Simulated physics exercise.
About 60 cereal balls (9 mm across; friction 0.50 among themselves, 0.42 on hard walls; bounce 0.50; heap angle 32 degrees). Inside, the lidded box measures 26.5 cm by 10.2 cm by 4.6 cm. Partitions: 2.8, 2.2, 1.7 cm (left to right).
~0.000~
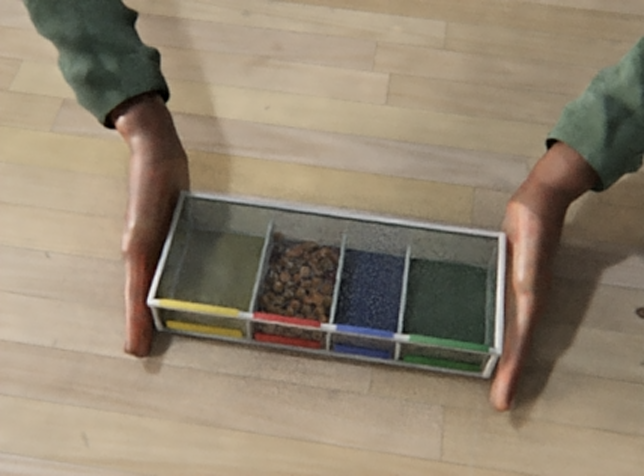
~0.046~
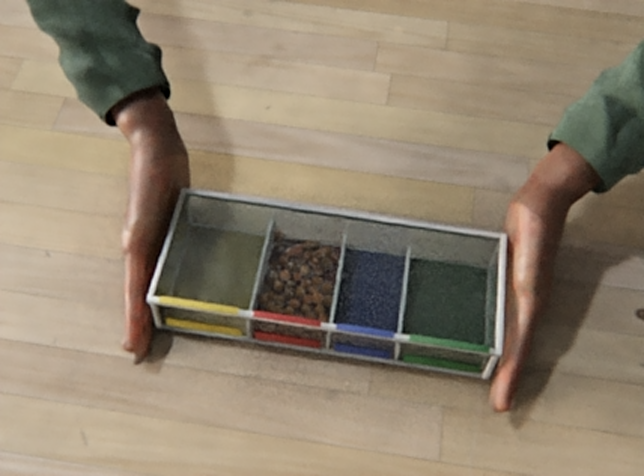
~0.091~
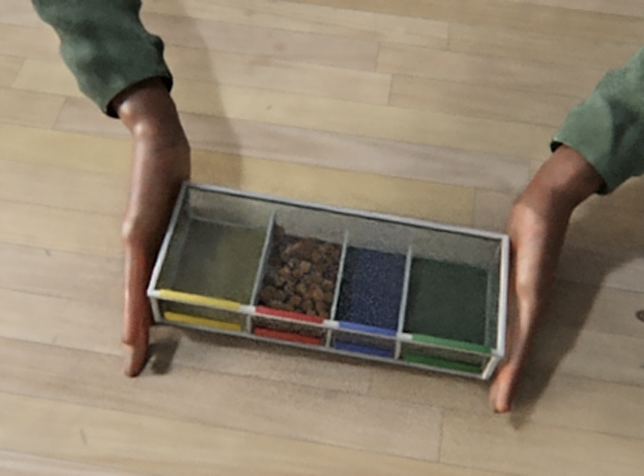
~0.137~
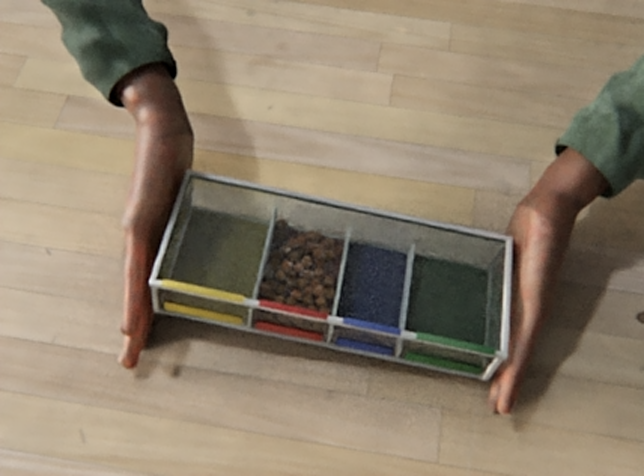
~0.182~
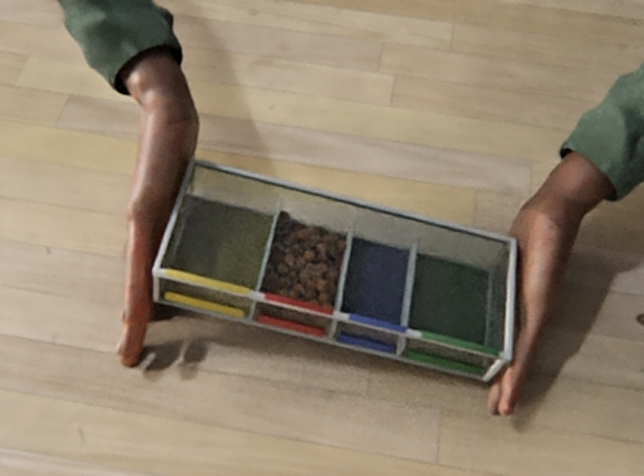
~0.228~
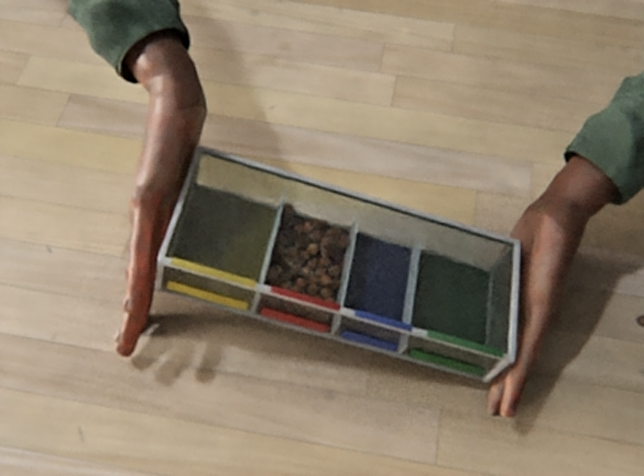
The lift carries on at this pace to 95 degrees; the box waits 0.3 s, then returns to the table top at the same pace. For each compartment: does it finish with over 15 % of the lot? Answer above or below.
Red compartment: Above; blue compartment: Below; green compartment: Above; yellow compartment: Below.
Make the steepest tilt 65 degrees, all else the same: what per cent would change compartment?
About 0 per cent.
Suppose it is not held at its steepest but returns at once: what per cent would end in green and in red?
Green 75; red 25.
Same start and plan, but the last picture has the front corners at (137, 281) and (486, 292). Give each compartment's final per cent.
Red 60, blue 0, green 0, yellow 40.
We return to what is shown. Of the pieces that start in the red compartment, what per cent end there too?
Roughly 30 per cent.
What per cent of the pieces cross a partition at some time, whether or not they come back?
Roughly 75 per cent.
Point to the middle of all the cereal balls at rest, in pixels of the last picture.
Around (469, 309).
After 1.47 s, tilt 95 degrees; red 40 %, blue 20 %, green 35 %.
After 2.30 s, tilt 49 degrees; red 25 %, green 75 %.
After 3.14 s, tilt 0 degrees; red 25 %, green 75 %.
At rest (3.6 s), red 25 %, blue 0 %, green 75 %, yellow 0 %.
